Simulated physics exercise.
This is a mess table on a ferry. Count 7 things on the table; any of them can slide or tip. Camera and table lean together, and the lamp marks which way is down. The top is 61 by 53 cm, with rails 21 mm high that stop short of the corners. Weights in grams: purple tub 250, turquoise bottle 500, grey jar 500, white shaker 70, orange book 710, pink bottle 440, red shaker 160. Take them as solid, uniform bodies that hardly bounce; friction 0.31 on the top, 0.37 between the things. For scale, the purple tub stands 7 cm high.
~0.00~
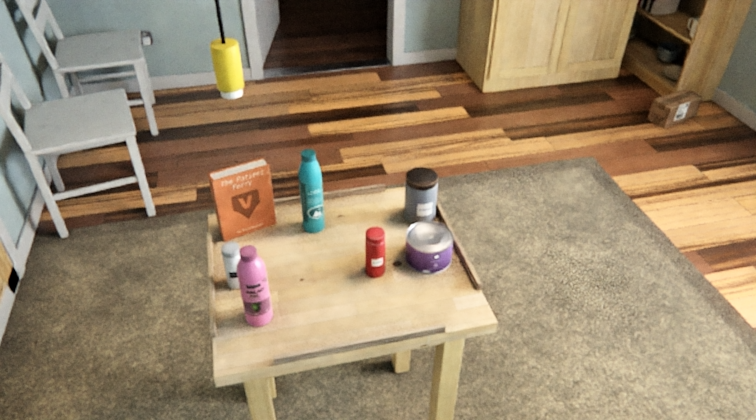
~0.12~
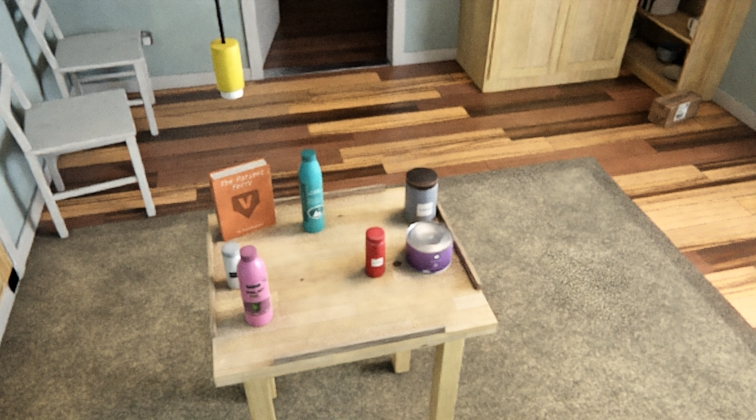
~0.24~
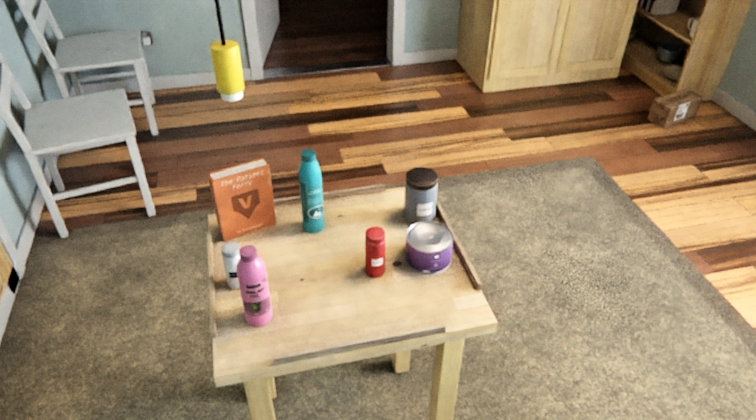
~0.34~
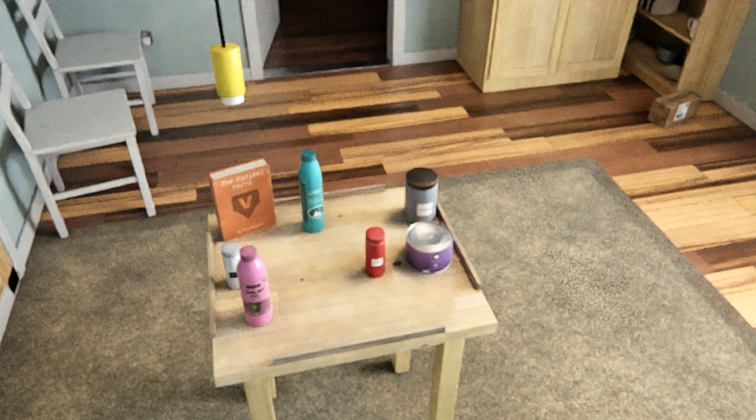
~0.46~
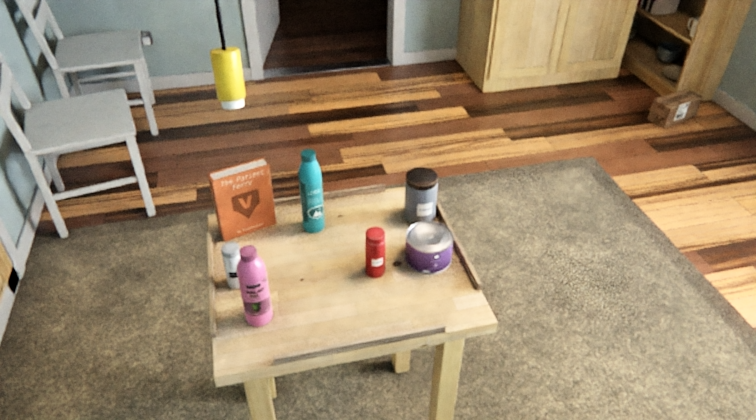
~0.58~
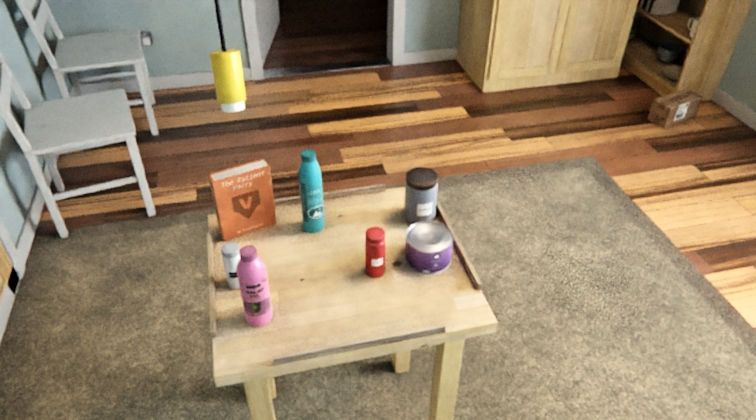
At the start, bottles, jars, an orange book and a purple tub stand on a small wooden table, while a yellow object hangs from a dark cord behind it. The yellow object then drifts slightly downward and its cord slips from view, while everything on the table stays in place.
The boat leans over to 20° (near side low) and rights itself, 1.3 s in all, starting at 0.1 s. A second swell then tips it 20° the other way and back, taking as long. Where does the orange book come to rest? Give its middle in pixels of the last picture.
It ends at about (272, 262).
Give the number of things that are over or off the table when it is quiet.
In all, 3.
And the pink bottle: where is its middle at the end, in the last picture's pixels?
Around (292, 251).
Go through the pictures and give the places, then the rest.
In the first picture, boat level; orange book (244, 200); purple tub (429, 247).
In the second picture, boat level; grey jar (421, 196); white shaker (234, 265).
In the third picture, heel 2°, near side down; pink bottle (254, 285); red shaker (375, 253).
In the fourth picture, heel 6°, near side down; purple tub (429, 247); turquoise bottle (311, 191).
In the fifth picture, heel 12°, near side down; grey jar (421, 196); white shaker (234, 265).
In the sixth picture, heel 17°, near side down; orange book (244, 200); pink bottle (254, 285).
By 0.88 s, heel 18°, near side down; orange book rocked 72° off its seat near (262, 240); turquoise bottle rocked 21° off its seat.
By 1.18 s, heel 5°, near side down; orange book on its side near (275, 279); turquoise bottle on its side; pink bottle rocked 5° off its seat.
By 2.28 s, heel 14°, far side down; orange book on its side near (273, 267); turquoise bottle on its side; pink bottle on its side.
When it is over (4.6 s), lying over on the table, turquoise bottle, orange book and pink bottle; the other 4 within 5 cm of the start. In the last view, orange book near (272, 263).
